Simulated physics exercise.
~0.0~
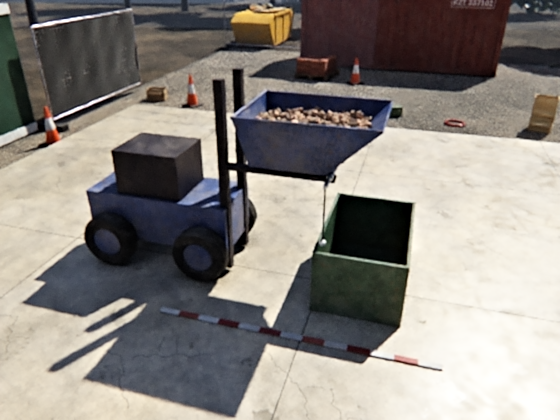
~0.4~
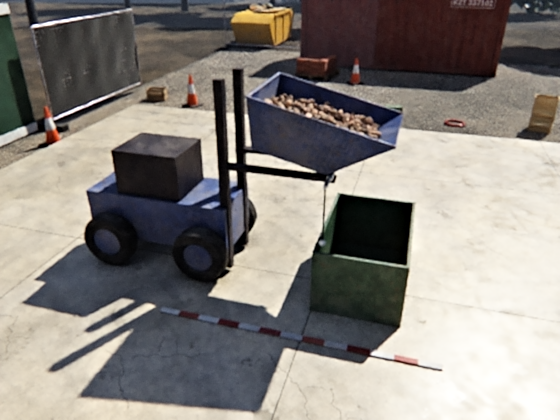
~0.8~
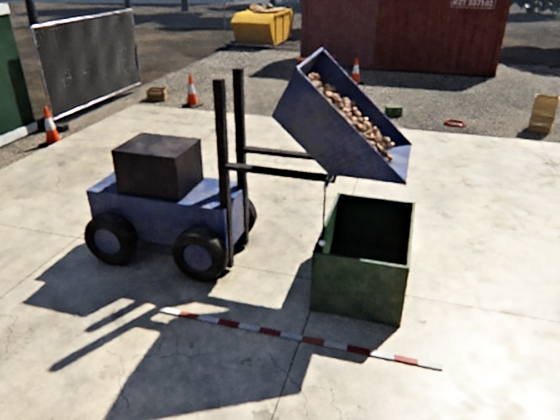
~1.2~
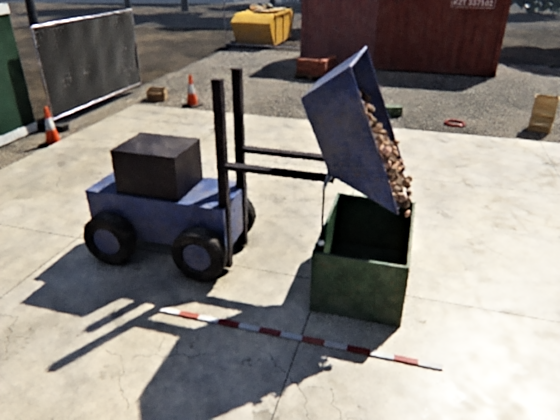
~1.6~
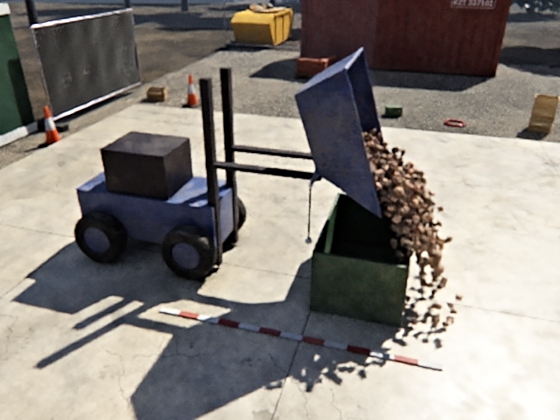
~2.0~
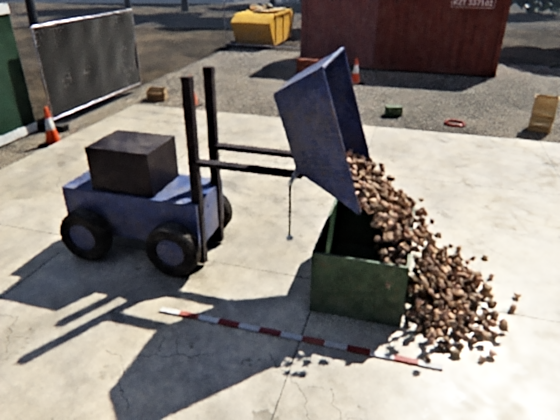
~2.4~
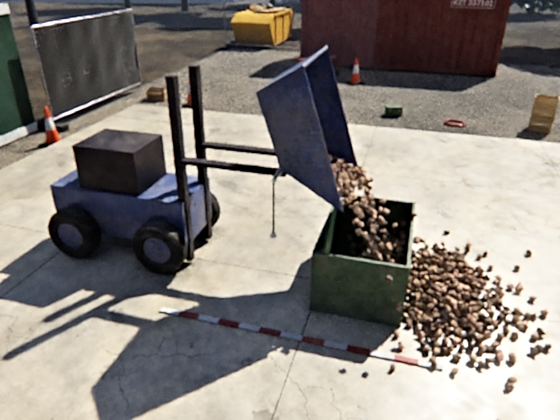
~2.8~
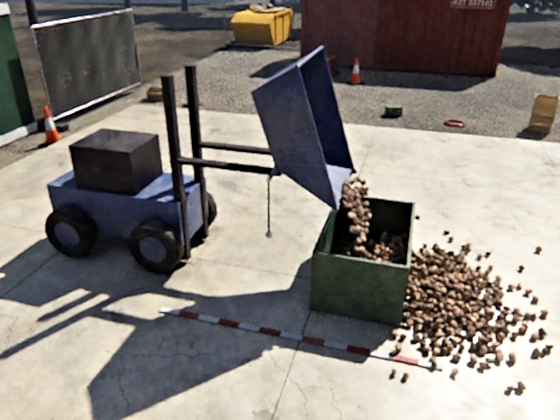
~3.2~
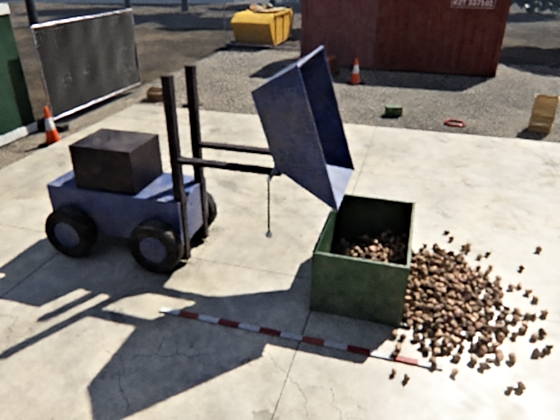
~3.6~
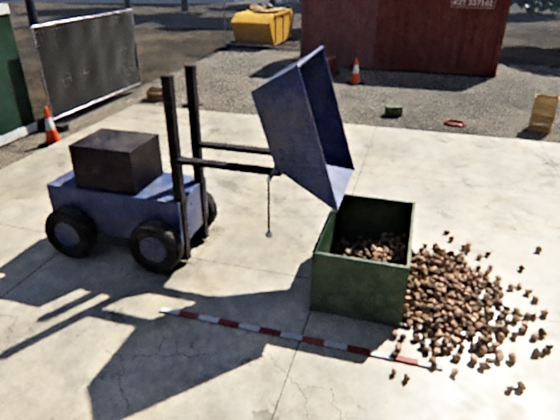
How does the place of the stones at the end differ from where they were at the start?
At the start the stones sit up in the raised blue skip, while at the end they lie lower and further right, partly in the green bin and partly on the ground beside it.
